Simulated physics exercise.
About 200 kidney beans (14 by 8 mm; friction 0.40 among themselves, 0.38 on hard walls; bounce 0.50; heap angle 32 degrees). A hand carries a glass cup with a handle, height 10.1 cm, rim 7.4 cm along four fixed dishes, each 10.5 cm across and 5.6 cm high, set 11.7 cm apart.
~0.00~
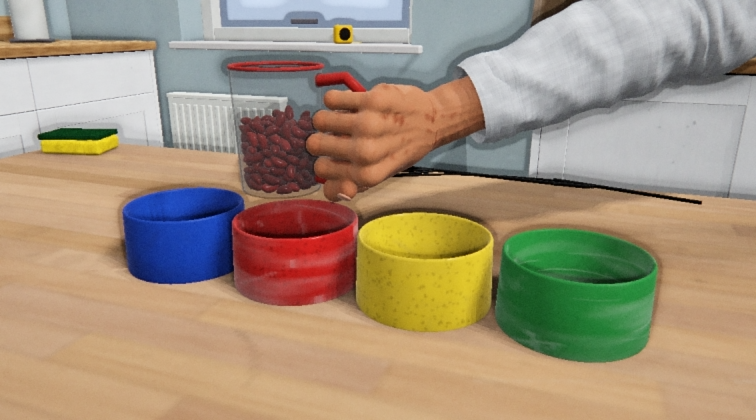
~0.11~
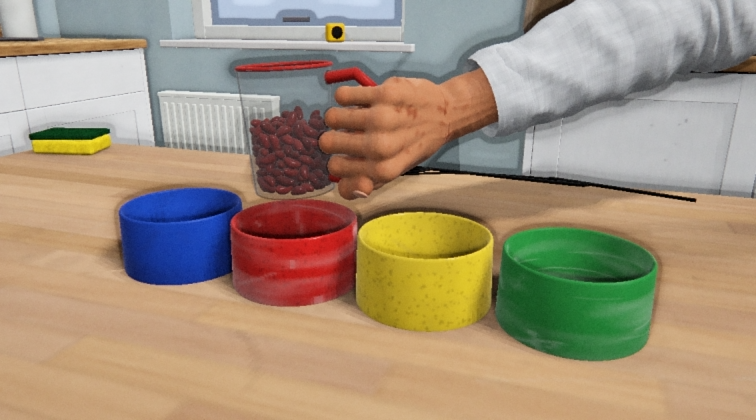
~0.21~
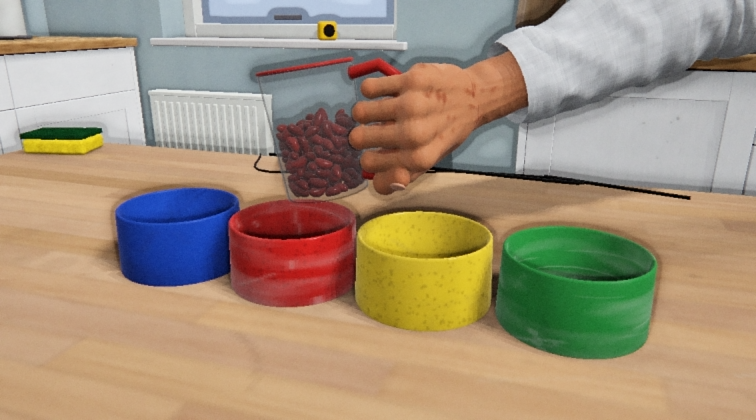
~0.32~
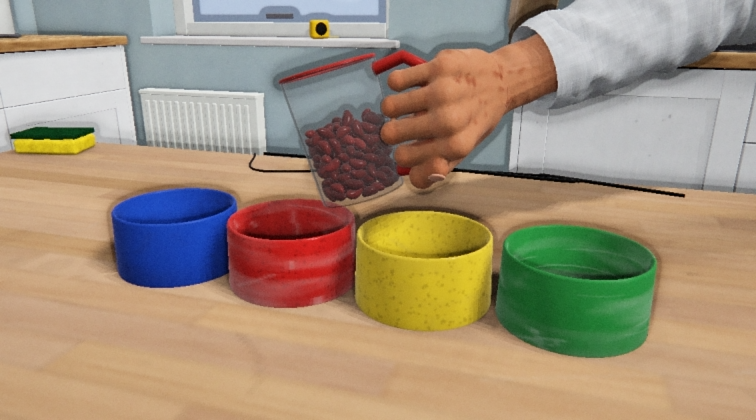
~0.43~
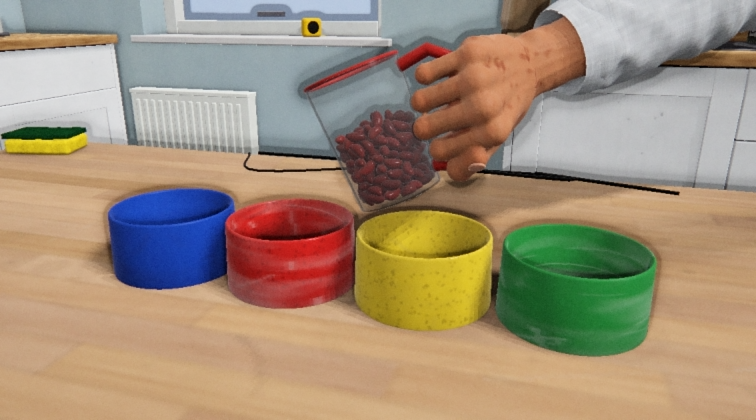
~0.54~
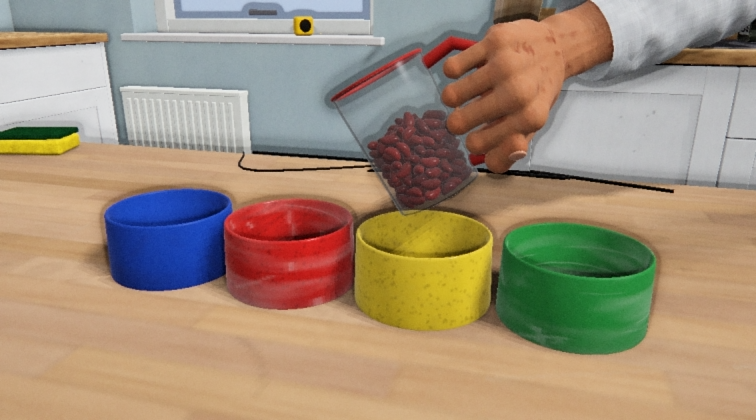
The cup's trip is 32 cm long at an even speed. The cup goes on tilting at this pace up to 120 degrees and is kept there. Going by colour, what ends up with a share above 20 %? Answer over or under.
Red dish: Under; blue dish: Under; green dish: Over; yellow dish: Under; on the counter: Under.
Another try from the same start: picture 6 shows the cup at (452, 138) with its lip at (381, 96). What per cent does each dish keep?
Red 0, blue 0, green 100, yellow 0.
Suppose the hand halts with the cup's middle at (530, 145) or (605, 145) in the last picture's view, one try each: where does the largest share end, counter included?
The winner: Yellow; green.
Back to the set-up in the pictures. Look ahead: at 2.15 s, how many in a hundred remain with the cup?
About 10 per cent.
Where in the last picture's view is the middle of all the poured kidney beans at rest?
At about (573, 293).
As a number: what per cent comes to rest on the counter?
About 0 per cent.
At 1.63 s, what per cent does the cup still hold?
Roughly 100 per cent.
After 1.19 s, tilt 72 degrees; cup holds 100 %.
Then, at 1.63 s, tilt 100 degrees; cup holds 100 %.
After 2.15 s, tilt 120 degrees; cup holds 10 %, green 90 %.
In the end, at 2.8 s, red 0 %, blue 0 %, green 100 %, yellow 0 %, counter 0 %.
